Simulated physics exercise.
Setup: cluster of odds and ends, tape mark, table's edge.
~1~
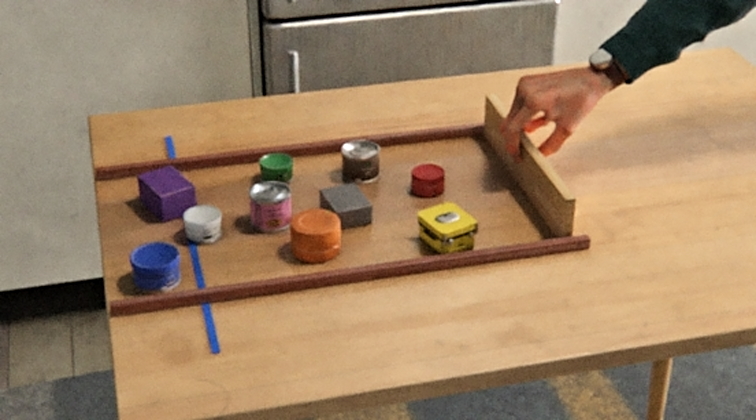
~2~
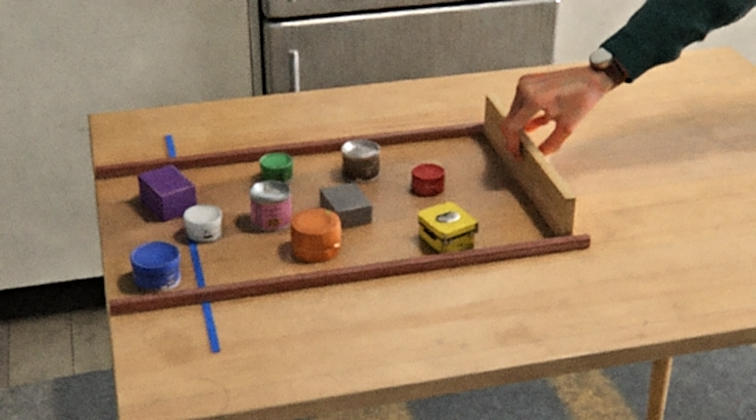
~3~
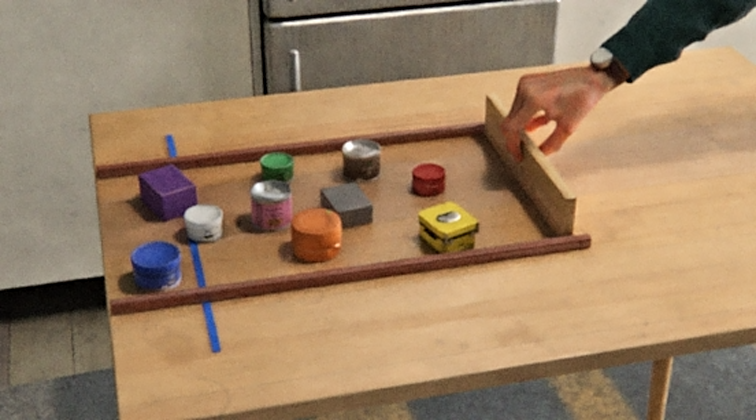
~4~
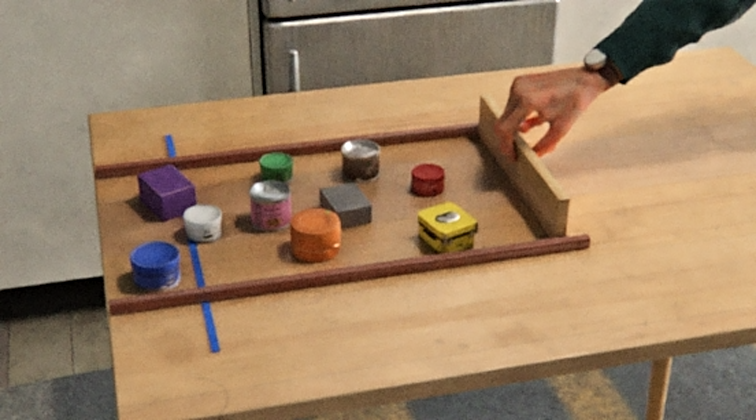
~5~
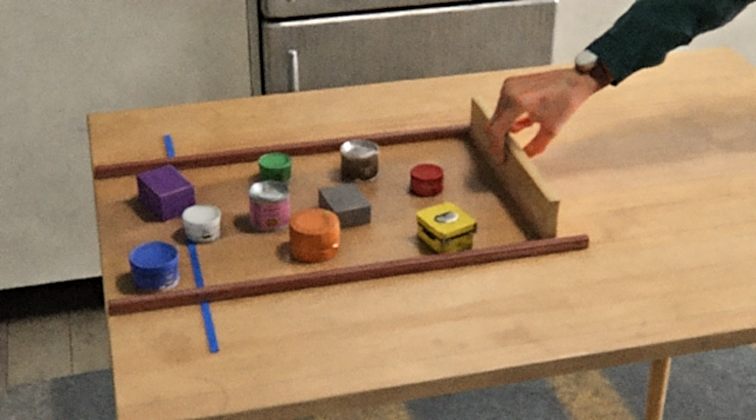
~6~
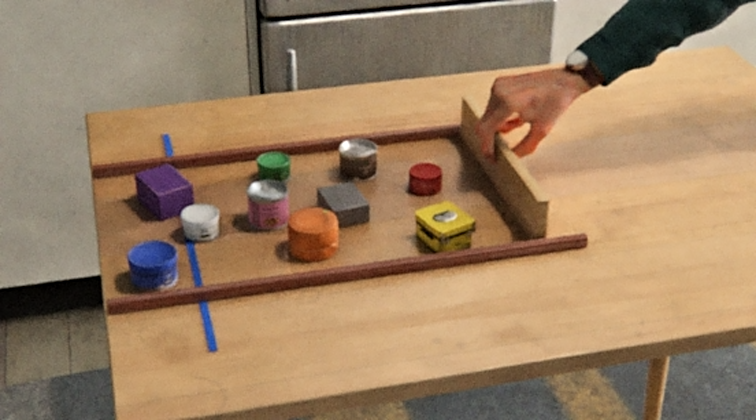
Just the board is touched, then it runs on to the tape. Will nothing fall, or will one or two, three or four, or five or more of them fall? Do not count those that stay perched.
It ends with a lone piece or a pair gone from the top.
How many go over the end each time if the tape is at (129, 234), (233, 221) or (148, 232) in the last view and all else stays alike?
Tallies in the order asked: 5, 0, 5.
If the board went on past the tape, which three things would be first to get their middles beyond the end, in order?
Blue pot, white tin, orange lid.
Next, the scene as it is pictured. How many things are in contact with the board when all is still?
The figure is 5.
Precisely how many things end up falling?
Fallen: 1.
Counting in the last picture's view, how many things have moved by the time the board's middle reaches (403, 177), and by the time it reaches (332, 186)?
The count reaches 2 first and 7 second.
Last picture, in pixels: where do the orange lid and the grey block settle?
Listed in order, first is (125, 260) and the other is (160, 240).
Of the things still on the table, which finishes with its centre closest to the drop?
Nearest at the end: The white tin.
A little later, none off yet; blue pot at rest near (153, 266); purple block at rest near (165, 192); white tin at rest near (201, 224).
Next, none off yet; blue pot shifted a little near (139, 269); purple block shifted a little near (153, 188); white tin shifted about its own width near (168, 228).
When it is over, the number that fall off is one or two; down, blue pot.
